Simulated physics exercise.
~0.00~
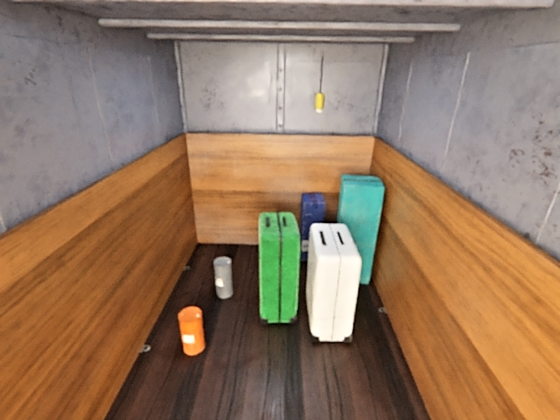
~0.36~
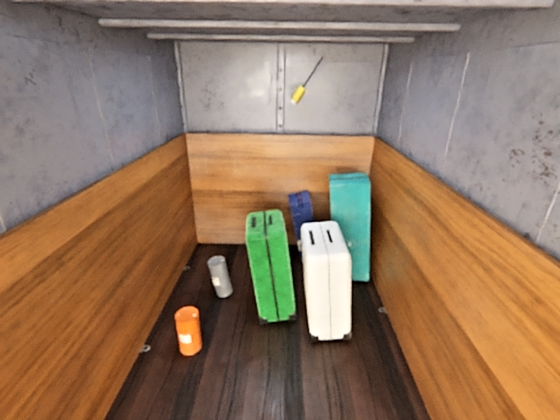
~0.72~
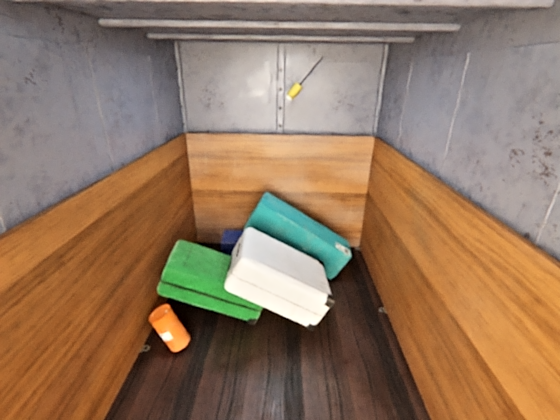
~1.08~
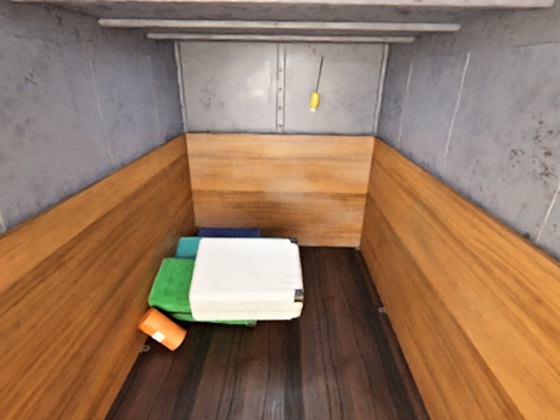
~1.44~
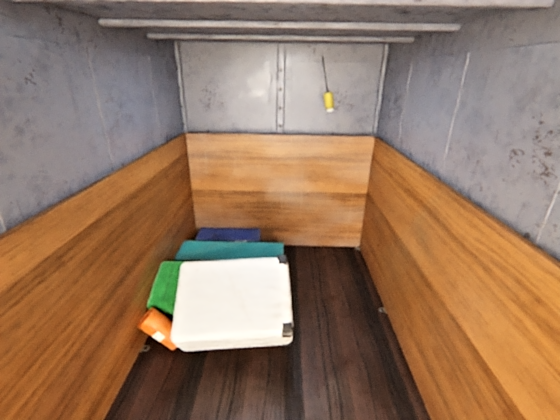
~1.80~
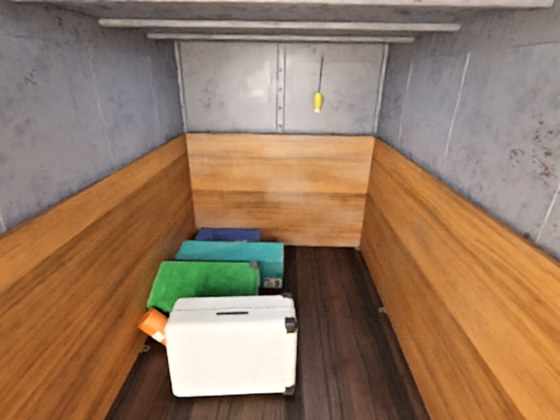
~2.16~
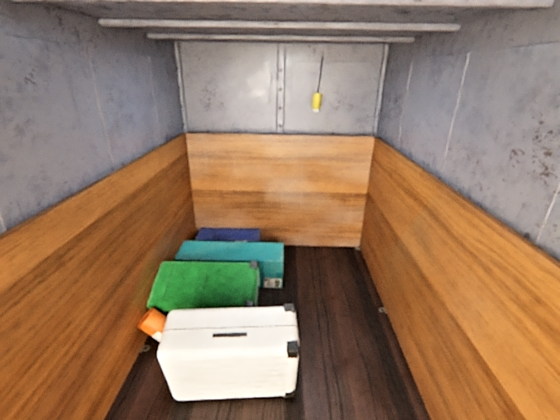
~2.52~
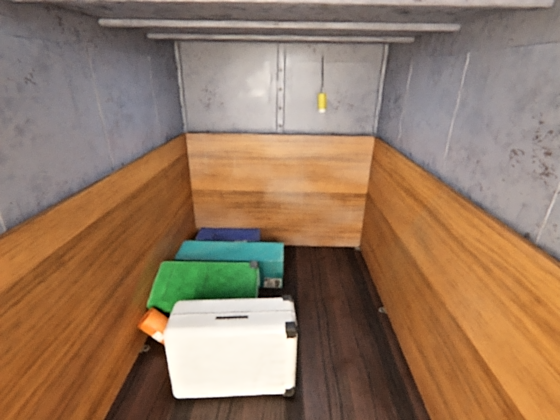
In the load bay of a van, upright cases, boxes and two canisters tipped and slid left, toppling into a heap against the wall, then the white case slid off towards the viewer and settled flat in front of the others.
